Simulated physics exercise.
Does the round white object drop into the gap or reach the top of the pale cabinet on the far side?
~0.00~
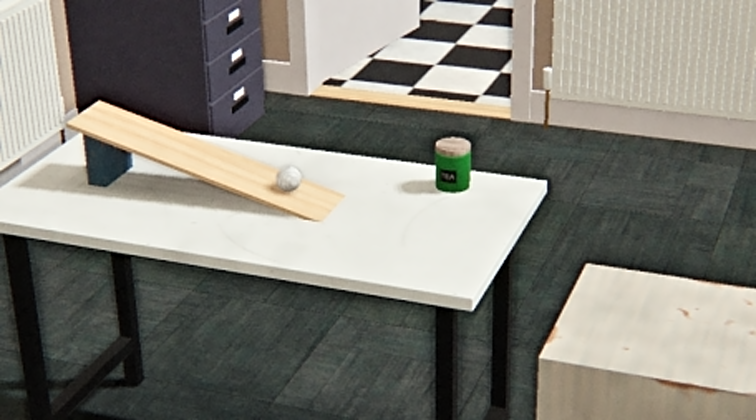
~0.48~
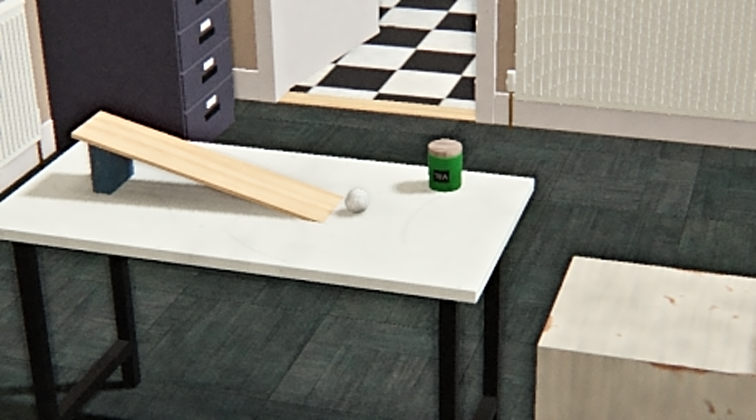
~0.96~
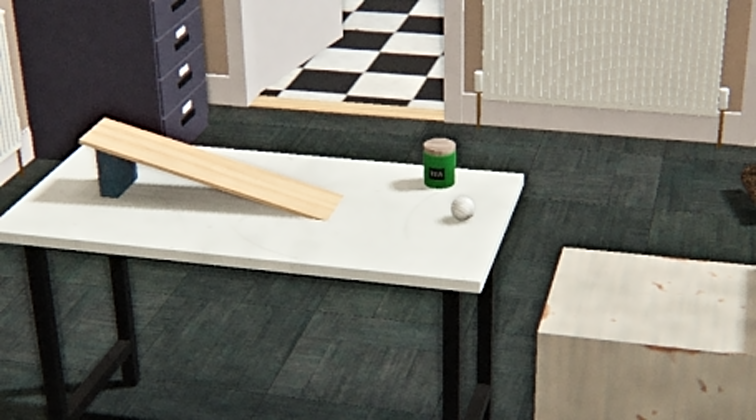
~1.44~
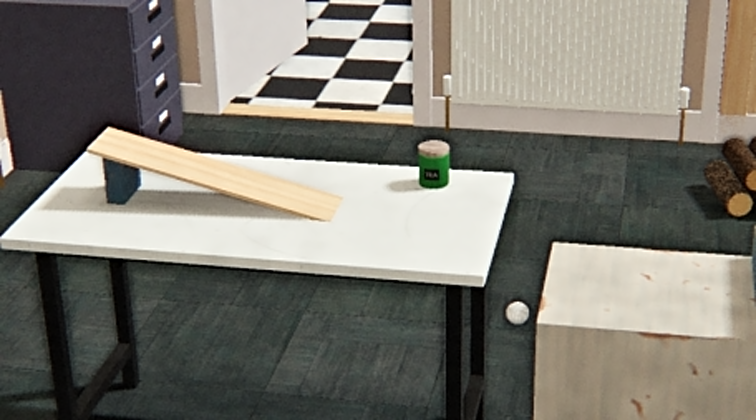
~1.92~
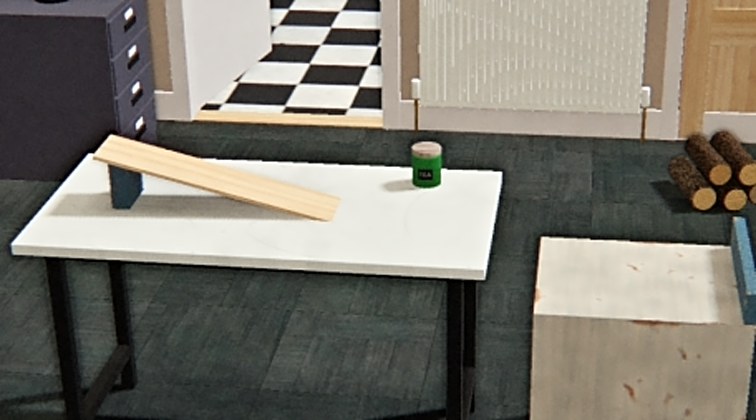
It drops into the gap between the table and the pale cabinet, without reaching the far side.
